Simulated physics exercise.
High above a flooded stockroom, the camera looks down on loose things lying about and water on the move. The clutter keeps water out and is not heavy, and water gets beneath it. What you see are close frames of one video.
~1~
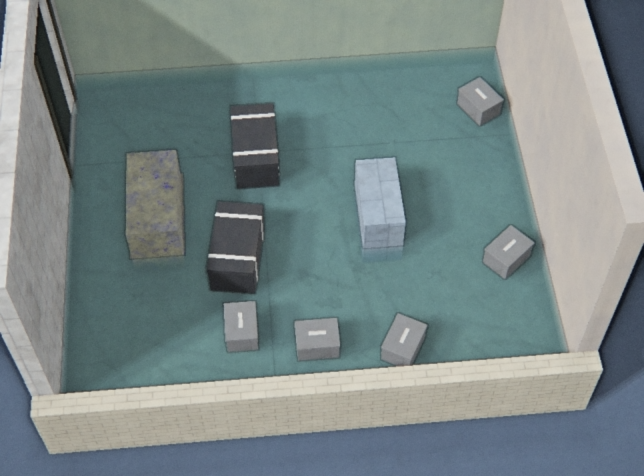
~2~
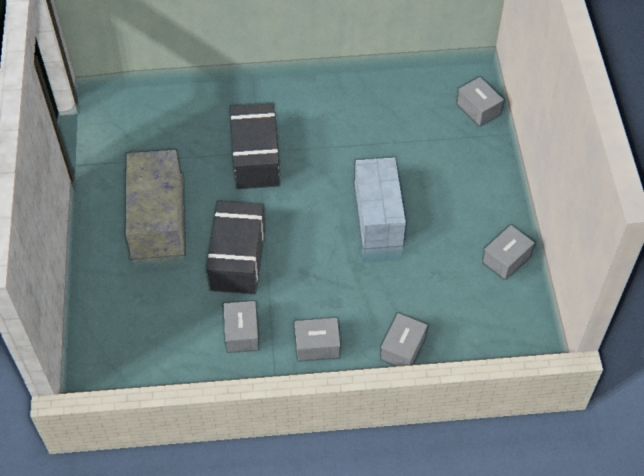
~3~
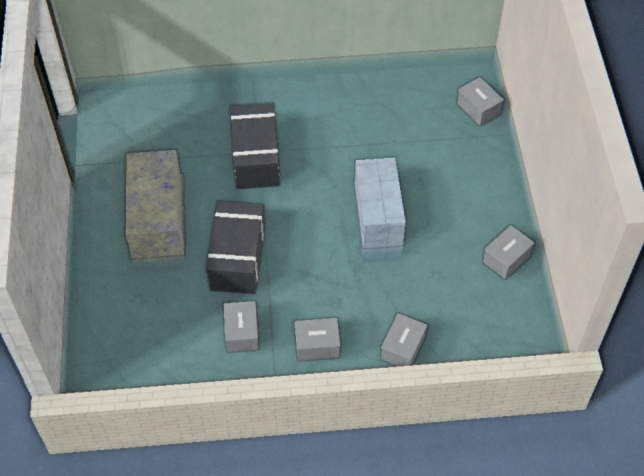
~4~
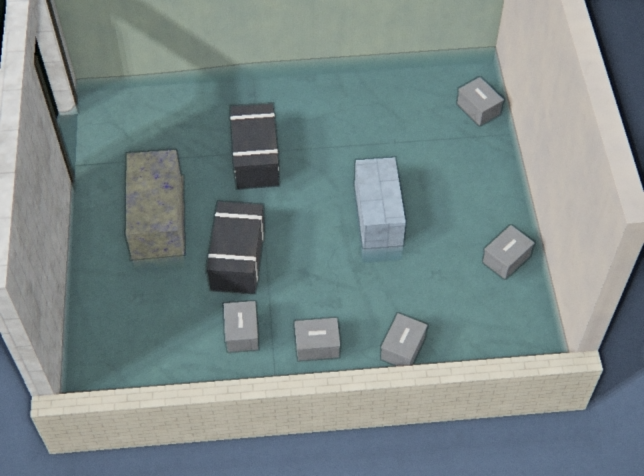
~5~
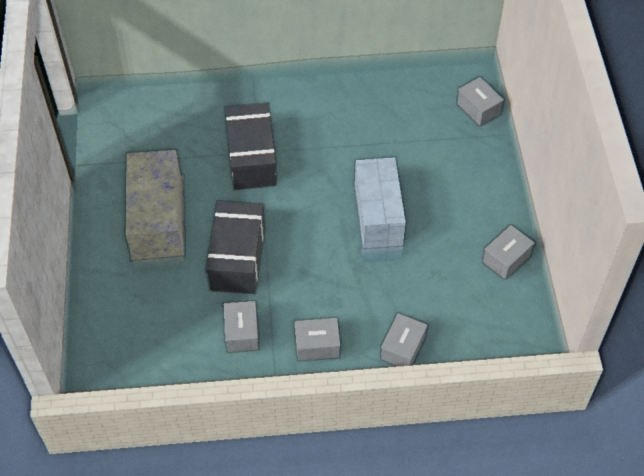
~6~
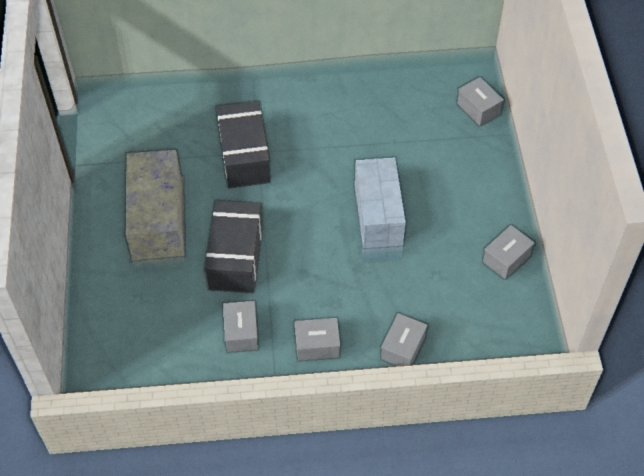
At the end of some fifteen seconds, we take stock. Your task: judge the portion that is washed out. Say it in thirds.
The answer is not even a third.
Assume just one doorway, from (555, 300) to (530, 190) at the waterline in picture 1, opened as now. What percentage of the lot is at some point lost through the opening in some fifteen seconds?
Roughly 70 in a hundred.
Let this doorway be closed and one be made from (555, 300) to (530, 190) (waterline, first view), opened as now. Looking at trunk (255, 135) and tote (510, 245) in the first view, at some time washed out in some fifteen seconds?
Held back; lost through the gap.
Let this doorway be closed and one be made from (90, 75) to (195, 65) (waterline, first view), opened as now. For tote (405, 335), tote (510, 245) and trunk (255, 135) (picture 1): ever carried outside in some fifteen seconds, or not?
Taken in that order, the answers are not lost, not lost, swept away.
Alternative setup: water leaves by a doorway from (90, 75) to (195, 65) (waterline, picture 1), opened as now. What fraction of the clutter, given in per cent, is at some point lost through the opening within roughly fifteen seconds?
Roughly 30 in a hundred.
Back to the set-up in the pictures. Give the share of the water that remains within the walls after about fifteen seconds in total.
I'd estimate some 60 percent of the water stays.
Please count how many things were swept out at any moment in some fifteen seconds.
Count: 1.
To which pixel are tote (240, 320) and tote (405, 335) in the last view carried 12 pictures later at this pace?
(180, 311) and (365, 340).
A moment on, 0 of 7 are out; 7 afloat.
Next, 1 of 7 are out; 6 afloat.
Later, 1 of 7 are out; 6 afloat.
In the end, 1 of 7 are out; 6 afloat.
